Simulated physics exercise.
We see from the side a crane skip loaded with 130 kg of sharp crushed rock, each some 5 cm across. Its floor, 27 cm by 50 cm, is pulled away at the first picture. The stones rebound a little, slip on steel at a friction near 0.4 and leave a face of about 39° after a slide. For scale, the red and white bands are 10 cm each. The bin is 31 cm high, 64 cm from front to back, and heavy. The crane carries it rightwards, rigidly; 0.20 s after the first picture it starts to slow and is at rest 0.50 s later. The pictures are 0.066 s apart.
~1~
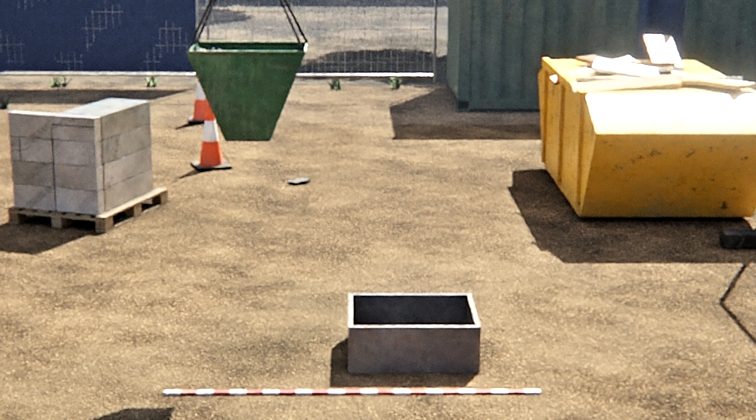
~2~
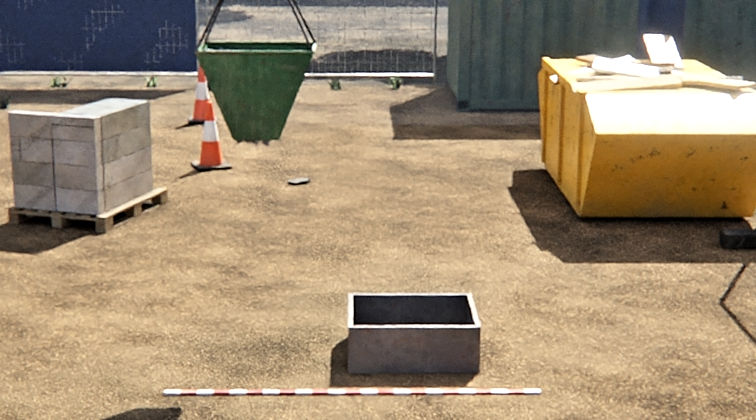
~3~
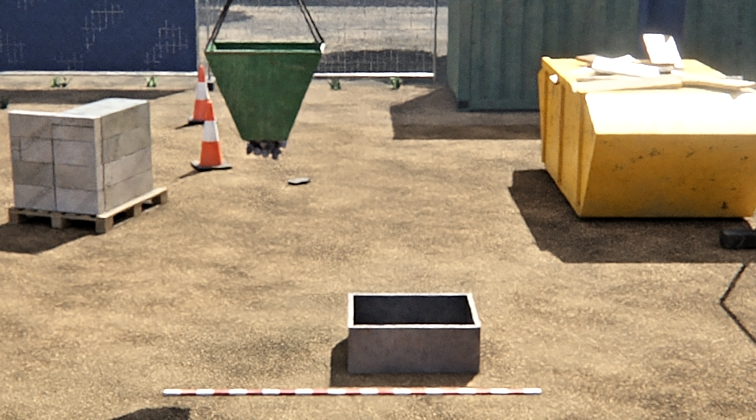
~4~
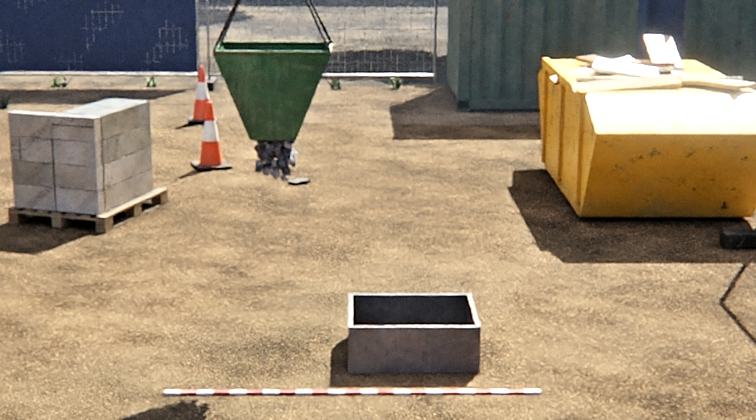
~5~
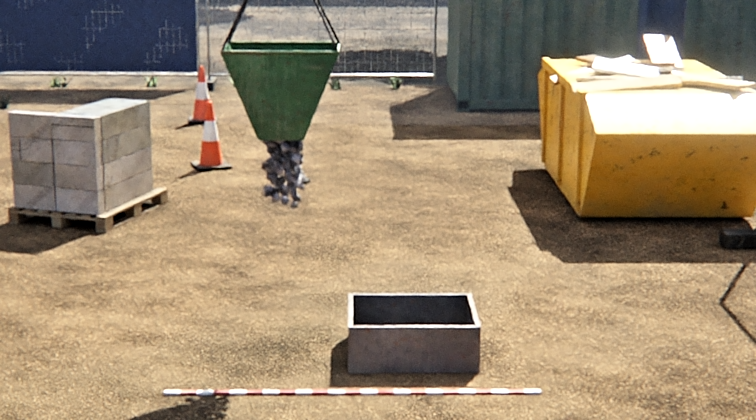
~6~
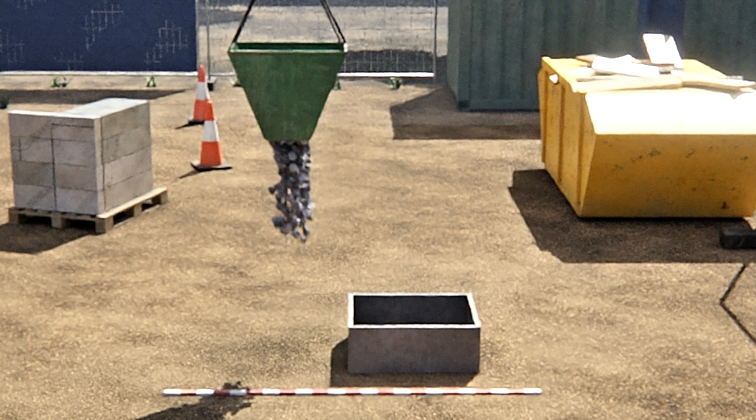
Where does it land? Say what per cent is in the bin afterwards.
About 0 per cent.
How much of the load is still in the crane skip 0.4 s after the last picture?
About 15 per cent.
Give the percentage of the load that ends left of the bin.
Near 100 in a hundred.
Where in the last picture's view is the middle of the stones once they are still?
Their middle is at about (311, 347).
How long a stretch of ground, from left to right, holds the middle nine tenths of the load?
Roughly 70 cm.
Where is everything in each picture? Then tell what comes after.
The outlet is at (247, 132); nothing has dropped yet, in the first picture.
The outlet is at (256, 132); 3 % is out, in the second picture.
Outlet at (264, 132), the stream shows down to (268, 149); 91 % still inside, in the third picture.
Outlet at (273, 132), the stream shows down to (276, 170); 85 % still inside, in the fourth picture.
Outlet at (281, 132), the stream shows down to (285, 196); 77 % still inside, in the fifth picture.
Outlet at (288, 132), the stream shows down to (294, 229); 67 % still inside, in the sixth picture.
Then, 0.4 s after the last picture, 17 % in the crane skip, 83 % falling or lying left of the bin; the stones farthest right are at (346, 339).
Then, 0.8 s after the last picture, 0 % in the crane skip, 99 % falling or lying left of the bin, 1 % falling or lying beside or right of the bin; the stones farthest right are at (365, 343).
Then, 1.4 s after the last picture, 0 % in the crane skip, 98 % falling or lying left of the bin, 2 % falling or lying beside or right of the bin; the stones farthest right are at (378, 359).
Then, 2.3 s after the last picture, 0 % in the crane skip, 98 % falling or lying left of the bin, 2 % falling or lying beside or right of the bin; the stones farthest right are at (379, 359).
Then, 4.2 s after the last picture, 0 % in the crane skip, 98 % left of the bin, 2 % beside or right of the bin; the stones farthest right are at (379, 359).
